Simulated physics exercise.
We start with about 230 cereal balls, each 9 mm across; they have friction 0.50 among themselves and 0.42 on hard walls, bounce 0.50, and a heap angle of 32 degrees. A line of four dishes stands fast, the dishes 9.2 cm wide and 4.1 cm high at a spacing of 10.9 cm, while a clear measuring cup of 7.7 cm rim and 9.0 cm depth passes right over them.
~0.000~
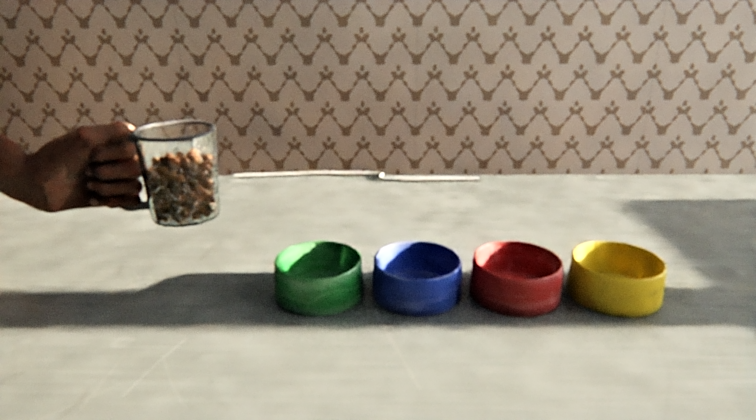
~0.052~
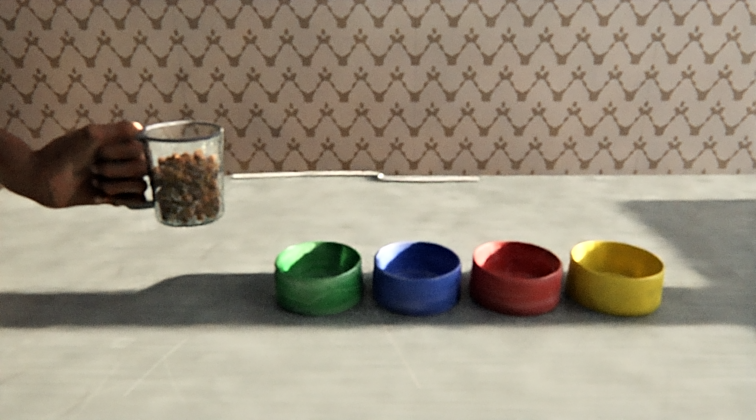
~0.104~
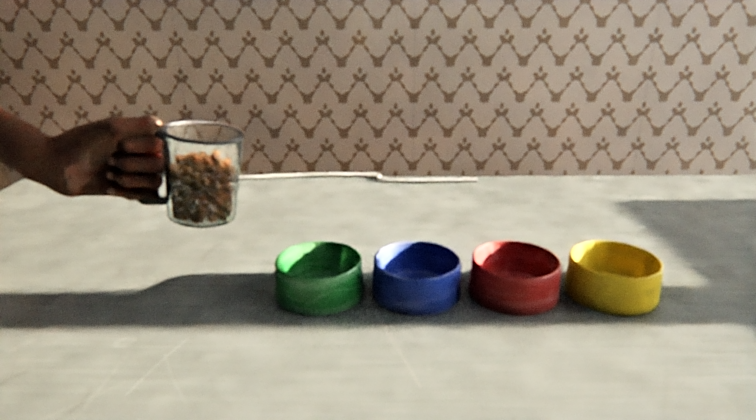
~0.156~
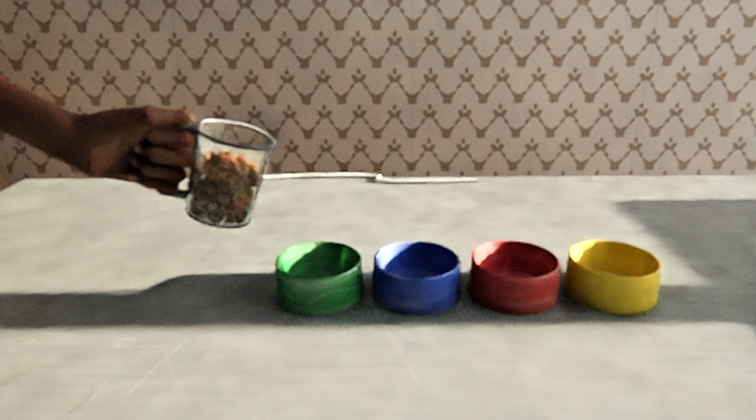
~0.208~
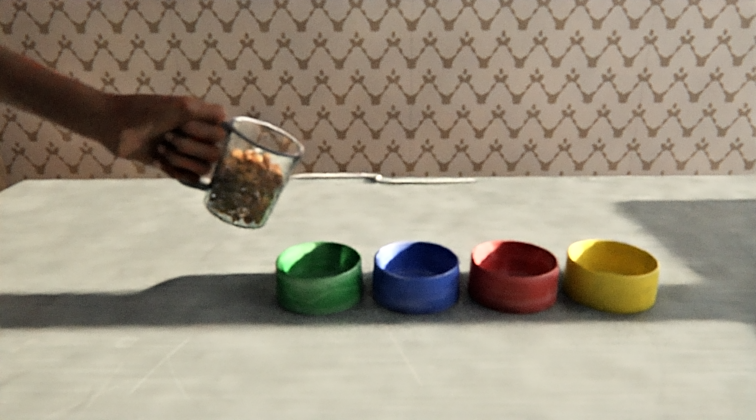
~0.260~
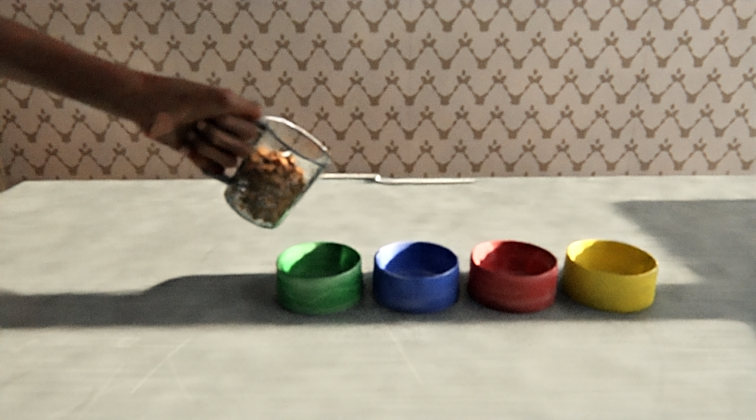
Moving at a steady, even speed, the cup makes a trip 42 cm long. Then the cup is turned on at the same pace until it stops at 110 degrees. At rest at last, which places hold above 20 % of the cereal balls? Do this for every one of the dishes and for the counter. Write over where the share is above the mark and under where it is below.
Red: Under; blue: Under; green: Under; yellow: Over; counter: Over.
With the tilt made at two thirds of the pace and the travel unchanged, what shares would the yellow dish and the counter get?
The yellow dish would get 60 and the counter 40.
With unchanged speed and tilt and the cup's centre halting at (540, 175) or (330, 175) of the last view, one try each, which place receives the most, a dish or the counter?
I'd expect yellow to win the first try and blue the second.
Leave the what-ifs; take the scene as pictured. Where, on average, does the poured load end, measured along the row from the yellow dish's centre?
Some 4 cm in the +x direction.
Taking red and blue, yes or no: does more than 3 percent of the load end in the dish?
For the red dish, yes, it does; for the blue dish, no, it doesn't.
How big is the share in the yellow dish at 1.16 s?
About 55 per cent by then.
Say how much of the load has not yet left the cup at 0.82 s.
It works out to about 70 per cent of the load.
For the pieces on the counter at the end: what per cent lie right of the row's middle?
That works out to close to 100 per cent.
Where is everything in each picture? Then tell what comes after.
The first picture shows cup at (181, 173), tilt 0 degrees, lip at (213, 130), moved 0.0 cm; middle of the pieces at (186, 190); green dish at (318, 259); blue dish at (417, 260); red dish at (518, 260); yellow dish at (618, 260).
The second picture shows cup at (187, 174), tilt 2 degrees, lip at (220, 132), moved 0.5 cm; middle of the pieces at (191, 190).
The third picture shows cup at (203, 174), tilt 8 degrees, lip at (242, 137), moved 2.2 cm; middle of the pieces at (205, 191).
The fourth picture shows cup at (227, 175), tilt 17 degrees, lip at (272, 145), moved 4.6 cm; middle of the pieces at (226, 191).
The fifth picture shows cup at (251, 175), tilt 27 degrees, lip at (302, 153), moved 7.1 cm; middle of the pieces at (247, 191).
The sixth picture shows cup at (275, 175), tilt 36 degrees, lip at (329, 162), moved 9.6 cm; middle of the pieces at (269, 190); green dish at (319, 259); blue dish at (416, 259); red dish at (514, 258); yellow dish at (611, 257). The cup turns about 180 degrees a second and travels 48 cm a second.
After 0.60 s, tilt 98 degrees; cup holds 100 %.
Then, at 0.82 s, tilt 110 degrees; cup holds 70 %, red 10 %, yellow 10 %.
After 1.16 s, tilt 110 degrees; cup holds 0 %, red 10 %, yellow 55 %.
By 1.8 s all is still; red 10 %, blue 0 %, green 0 %, yellow 55 %, counter 35 %.
